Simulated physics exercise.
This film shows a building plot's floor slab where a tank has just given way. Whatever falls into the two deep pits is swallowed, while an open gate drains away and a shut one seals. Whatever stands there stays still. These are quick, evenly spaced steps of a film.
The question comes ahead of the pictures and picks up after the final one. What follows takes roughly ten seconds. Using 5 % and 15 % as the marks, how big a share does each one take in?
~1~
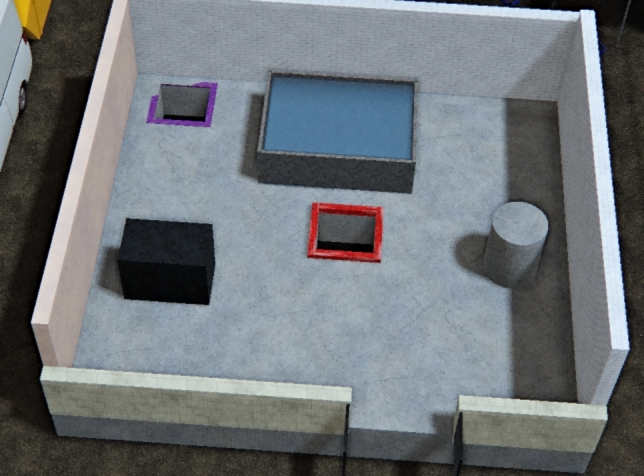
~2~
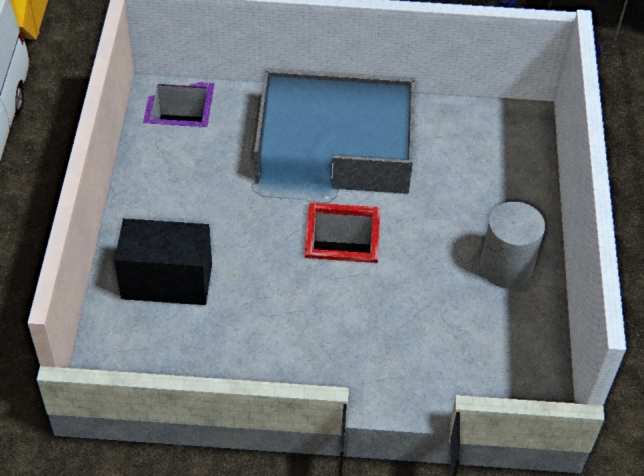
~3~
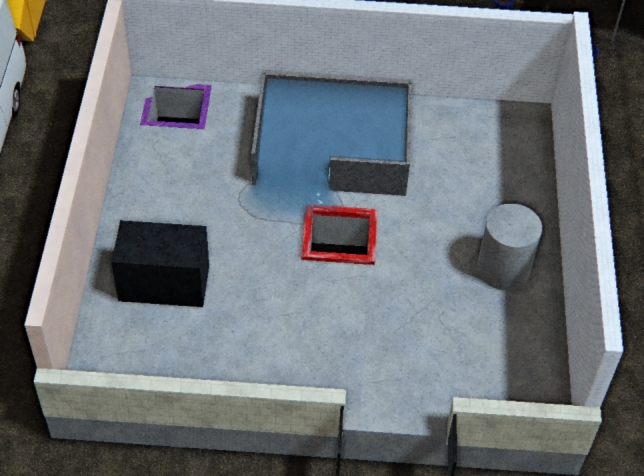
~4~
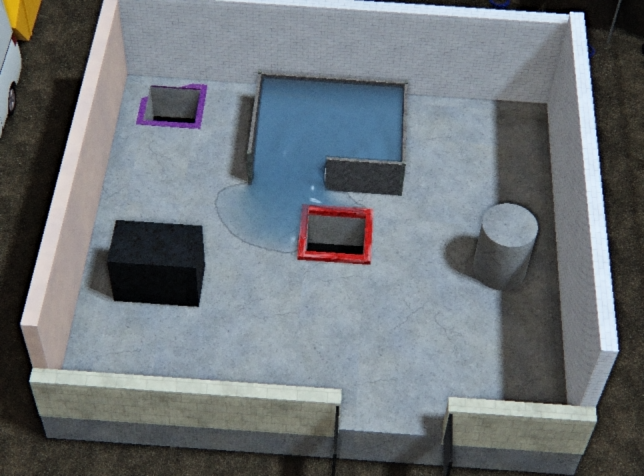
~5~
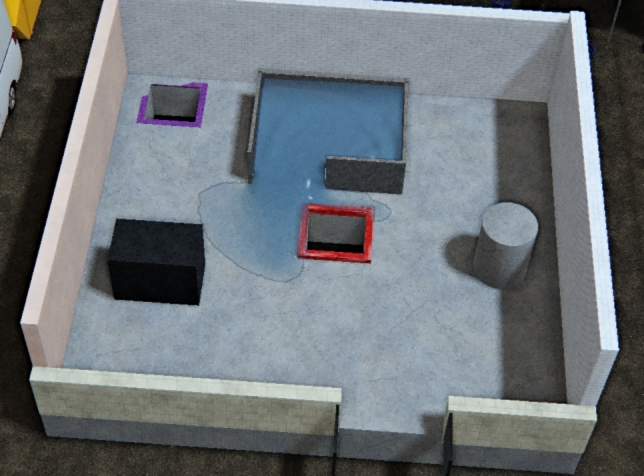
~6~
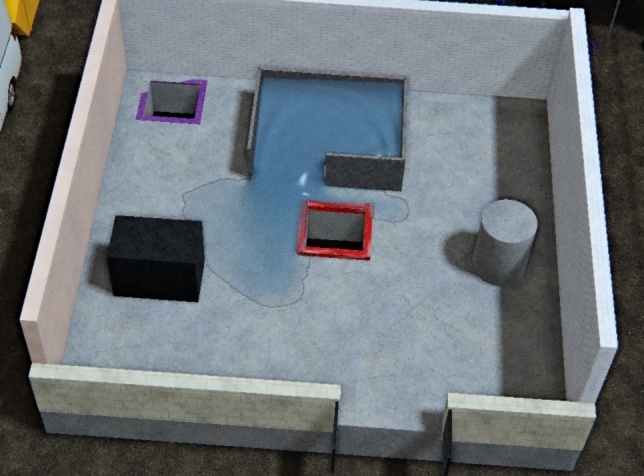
One by one: I'd say the gate drains a fair bit - five to fifteen per cent. I'd say the purple pit drains a fair bit - five to fifteen per cent. I'd say the red pit drains a fair bit - five to fifteen per cent.
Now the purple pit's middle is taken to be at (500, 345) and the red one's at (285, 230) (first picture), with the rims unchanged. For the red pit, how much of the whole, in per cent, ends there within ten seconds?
Share, red pit, approx.: 45 in a hundred.
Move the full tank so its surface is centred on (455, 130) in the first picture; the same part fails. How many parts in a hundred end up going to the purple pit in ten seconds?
Result, purple pit: 0 percent after ten seconds.
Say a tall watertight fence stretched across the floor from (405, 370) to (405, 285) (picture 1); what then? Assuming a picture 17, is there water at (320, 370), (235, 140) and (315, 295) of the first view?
Listed order - wet, dry, wet.
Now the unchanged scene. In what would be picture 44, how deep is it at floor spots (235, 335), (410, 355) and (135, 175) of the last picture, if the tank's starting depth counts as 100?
Going in order, roughly 16, 6 and 8 %.
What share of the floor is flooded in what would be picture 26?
It works out to about 45 in a hundred.
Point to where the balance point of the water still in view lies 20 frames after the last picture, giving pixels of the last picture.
Close to pixel (268, 237).
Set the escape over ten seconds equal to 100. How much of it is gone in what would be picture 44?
Close to 60 out of every hundred.
A moment on, water covers 25 % of the floor; the gate 0 %, the purple pit 0 %, the red pit 3 %.
Next, water covers 30 % of the floor; the gate 0 %, the purple pit 0 %, the red pit 5 %.
Then, water covers 45 % of the floor; the gate 1 %, the purple pit 0 %, the red pit 7 %.
Later, water covers 70 % of the floor; the gate 4 %, the purple pit 2 %, the red pit 8 %.
In the end, water covers 90 % of the floor; the gate 7 %, the purple pit 7 %, the red pit 9 %.
